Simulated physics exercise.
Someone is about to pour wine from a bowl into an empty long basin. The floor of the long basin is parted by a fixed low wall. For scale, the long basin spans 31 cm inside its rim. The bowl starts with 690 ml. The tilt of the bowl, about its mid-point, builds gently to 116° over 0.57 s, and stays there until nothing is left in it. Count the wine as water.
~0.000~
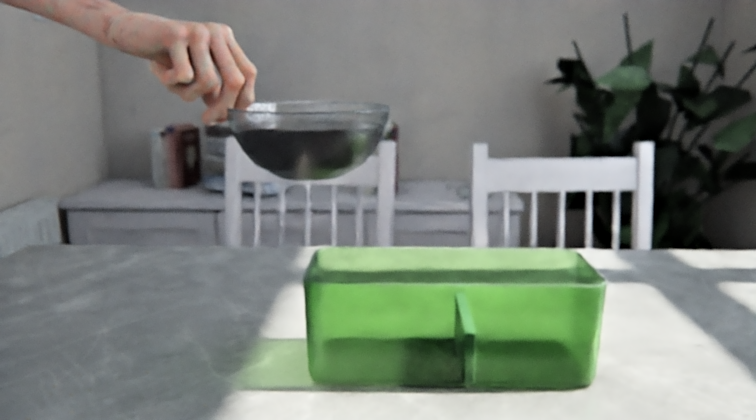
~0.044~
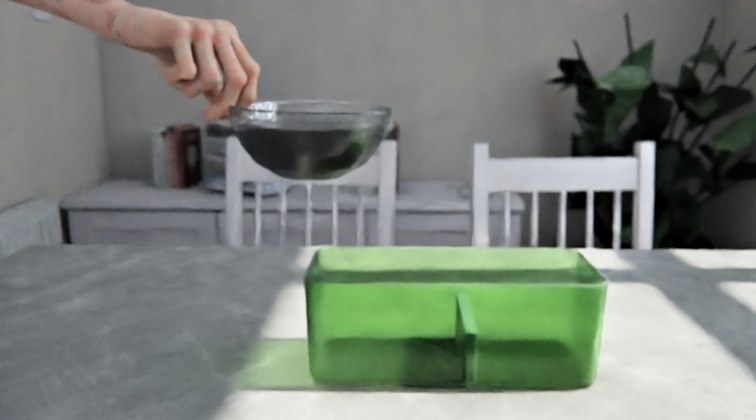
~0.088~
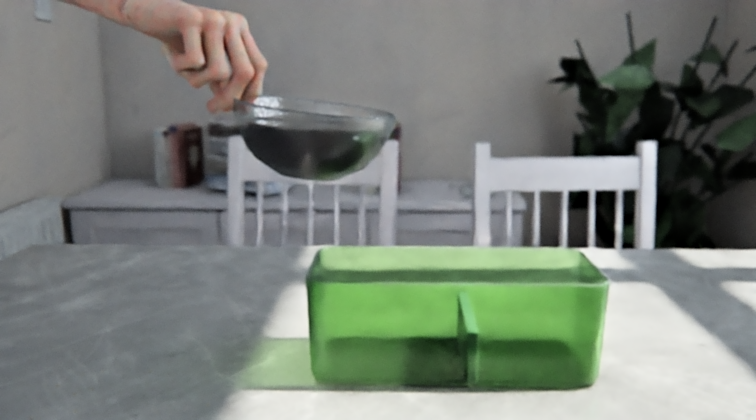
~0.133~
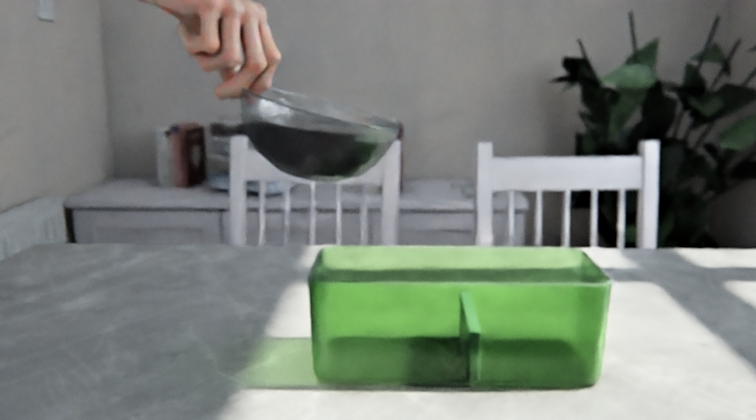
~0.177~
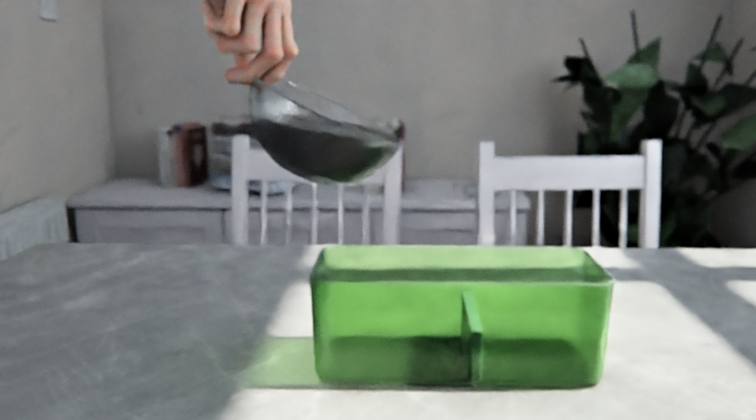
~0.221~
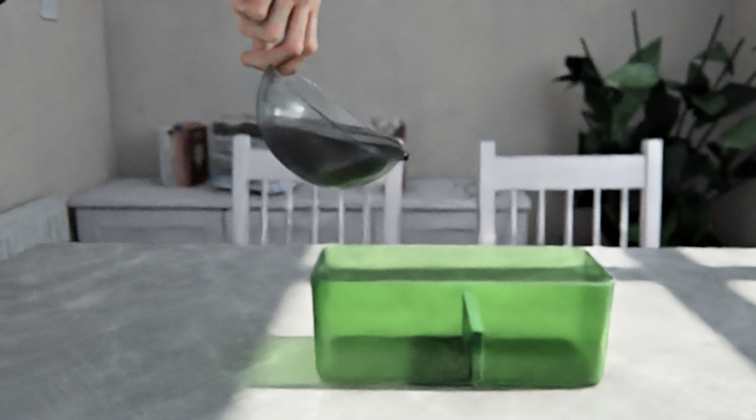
We see a hand holding a clear bowl of dark liquid above a green rectangular container on a table, then raising the bowl's left side so it tilts steadily to the right, the liquid reaching its lower rim.
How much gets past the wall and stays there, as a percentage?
Roughly 8 per cent is past the wall.
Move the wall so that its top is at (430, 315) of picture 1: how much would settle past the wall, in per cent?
Then about 40 per cent.
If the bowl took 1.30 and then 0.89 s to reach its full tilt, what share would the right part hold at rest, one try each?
In turn about 5 and 5 per cent.
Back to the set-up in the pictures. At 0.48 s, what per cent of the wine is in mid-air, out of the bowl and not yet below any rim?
About 22 per cent.
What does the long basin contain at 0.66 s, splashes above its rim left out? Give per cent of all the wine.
About 82 per cent.
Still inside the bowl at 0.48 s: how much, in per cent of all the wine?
Near 2 in a hundred.
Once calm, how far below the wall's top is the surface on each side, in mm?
Some 28 mm on the left and 52 mm on the right.
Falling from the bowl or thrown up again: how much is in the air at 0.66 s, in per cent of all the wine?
Near 16 in a hundred.
Then, 0.48 s in, the tilt is 108° and 2 per cent is still to pour, 75 is left of the wall and 0 right of it.
Then, 0.66 s in, the tilt is 116° and 0 per cent is still to pour, 81 is left of the wall and 2 right of it.
Then, 0.86 s in, the tilt is 116° and 0 per cent is still to pour, 81 is left of the wall and 8 right of it.
Then, 1.07 s in, the tilt is 116° and 0 per cent is still to pour, 82 is left of the wall and 8 right of it.
Finally, 81 per cent lies left of the wall, 8 right of it and 11 outside.
